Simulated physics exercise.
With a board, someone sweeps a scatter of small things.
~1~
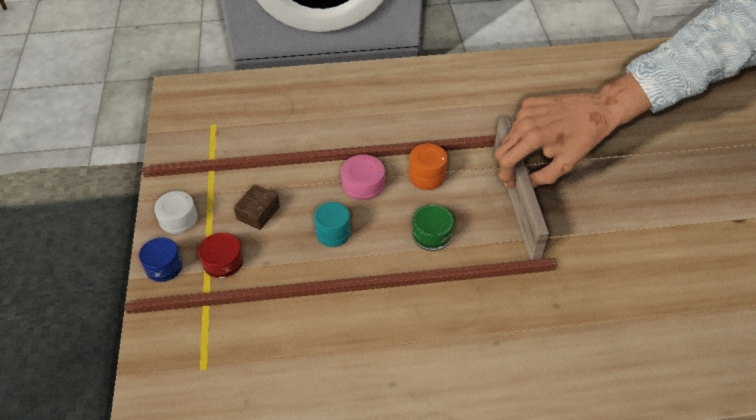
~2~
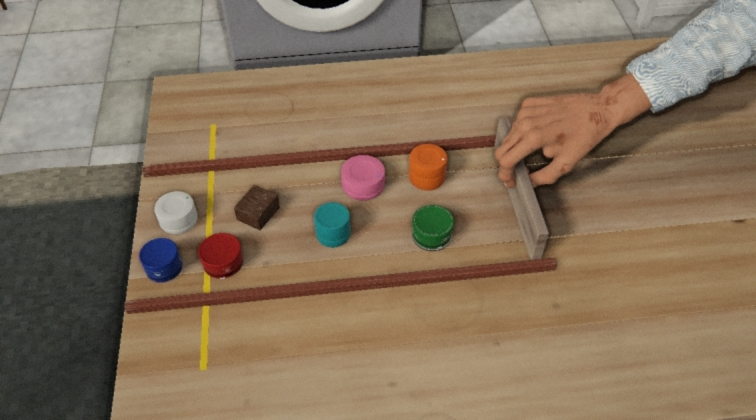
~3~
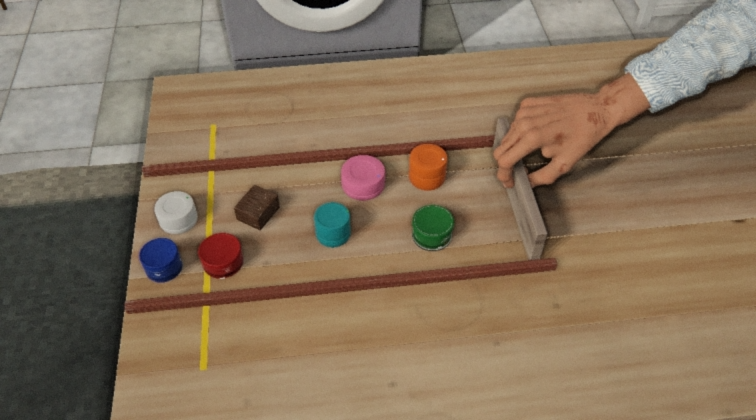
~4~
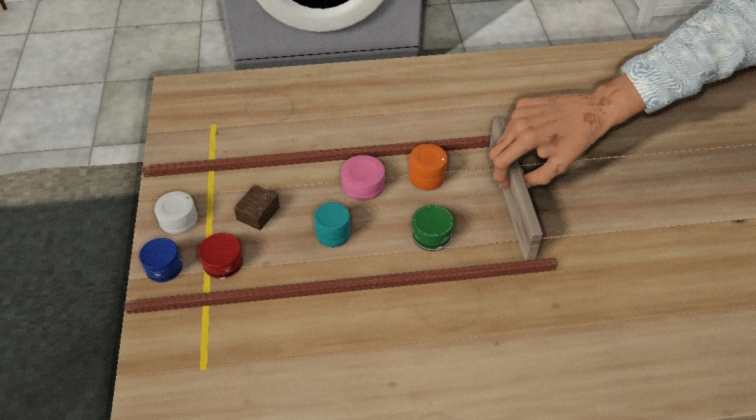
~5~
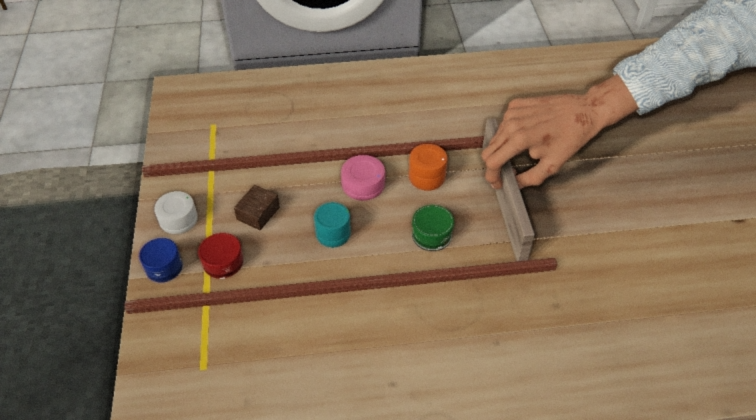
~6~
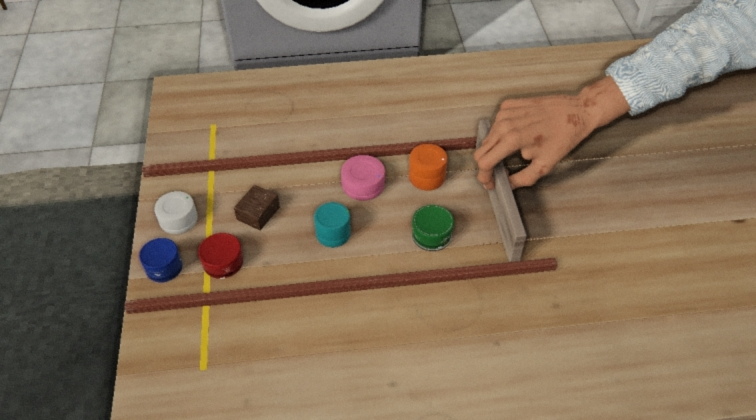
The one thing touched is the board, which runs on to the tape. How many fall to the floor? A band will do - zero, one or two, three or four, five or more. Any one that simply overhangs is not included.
Answer - one or two.
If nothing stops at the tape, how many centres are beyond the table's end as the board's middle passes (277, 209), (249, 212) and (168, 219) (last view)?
First 0, next 0, last 5.
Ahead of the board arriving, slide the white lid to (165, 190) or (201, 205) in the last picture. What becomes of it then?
At the first place it goes off the edge, and at the second it goes off the edge.
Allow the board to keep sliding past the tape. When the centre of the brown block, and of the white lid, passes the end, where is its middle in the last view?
The middle is at (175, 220) when it's the brown block, and at (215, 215) when it's the white lid.
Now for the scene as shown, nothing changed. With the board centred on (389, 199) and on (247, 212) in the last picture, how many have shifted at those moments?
3 and 8.
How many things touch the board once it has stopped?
That comes to 3.
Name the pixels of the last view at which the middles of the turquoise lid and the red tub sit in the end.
The first comes to rest at (190, 224), and the second at (144, 272).
Soon after, none off yet; blue tub at rest near (161, 260); white lid at rest near (176, 213); red tub at rest near (221, 256).
At rest, the number that fall off is one or two; fallen, white lid and blue tub.
